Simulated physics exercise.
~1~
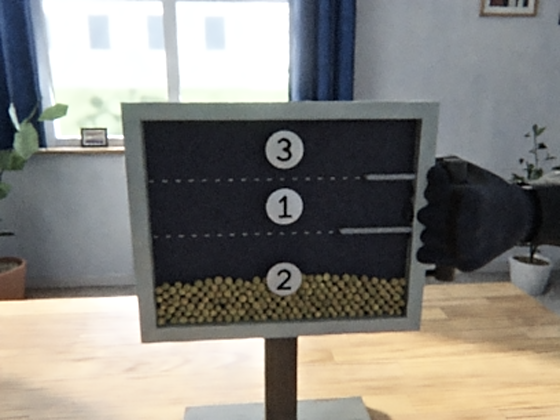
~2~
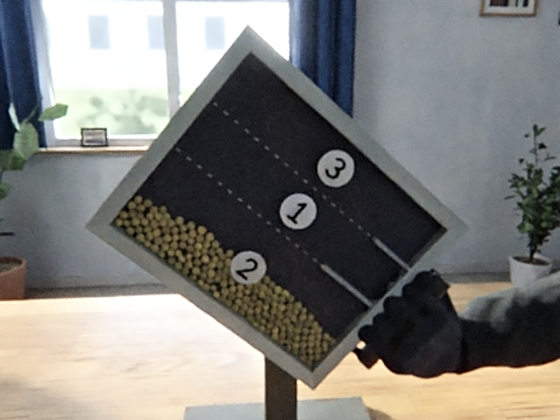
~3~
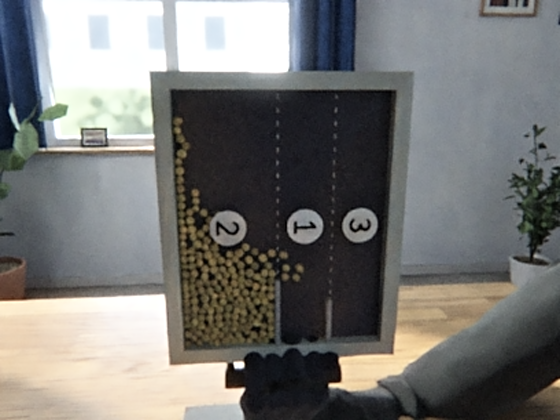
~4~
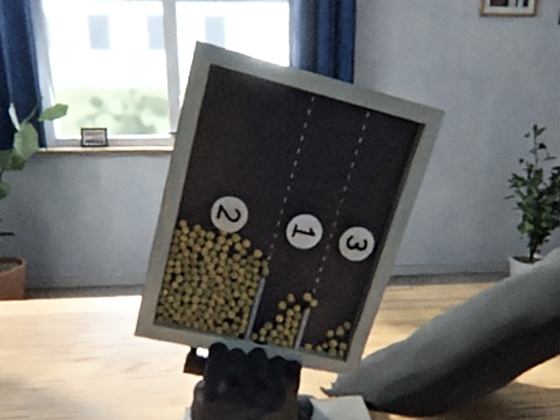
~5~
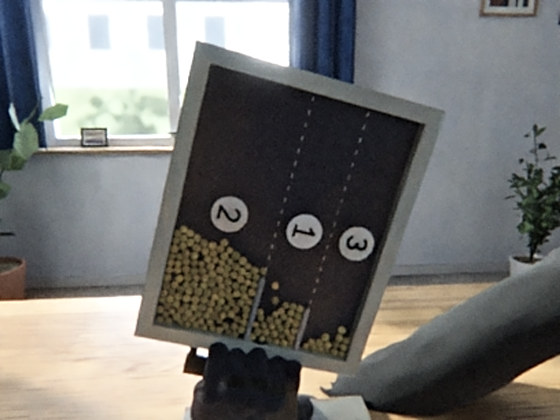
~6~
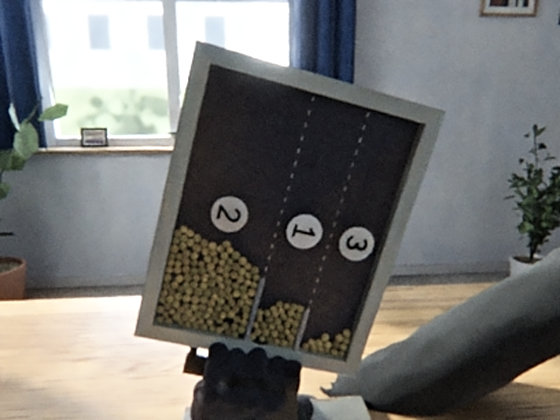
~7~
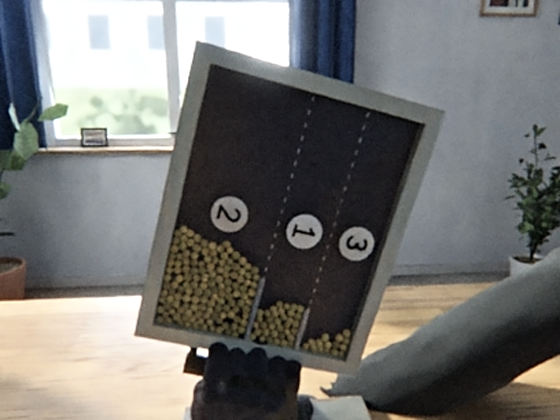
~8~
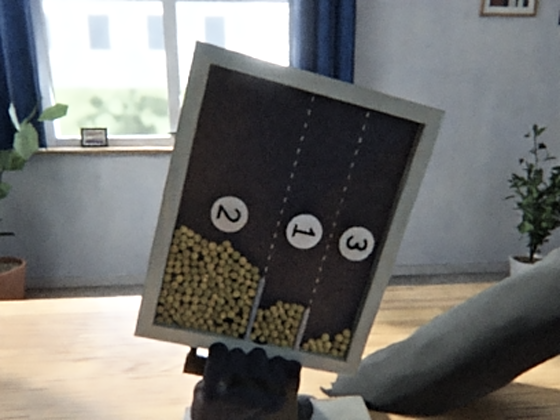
A gloved hand turns the box clockwise past upright, and beans spill into all three strips.
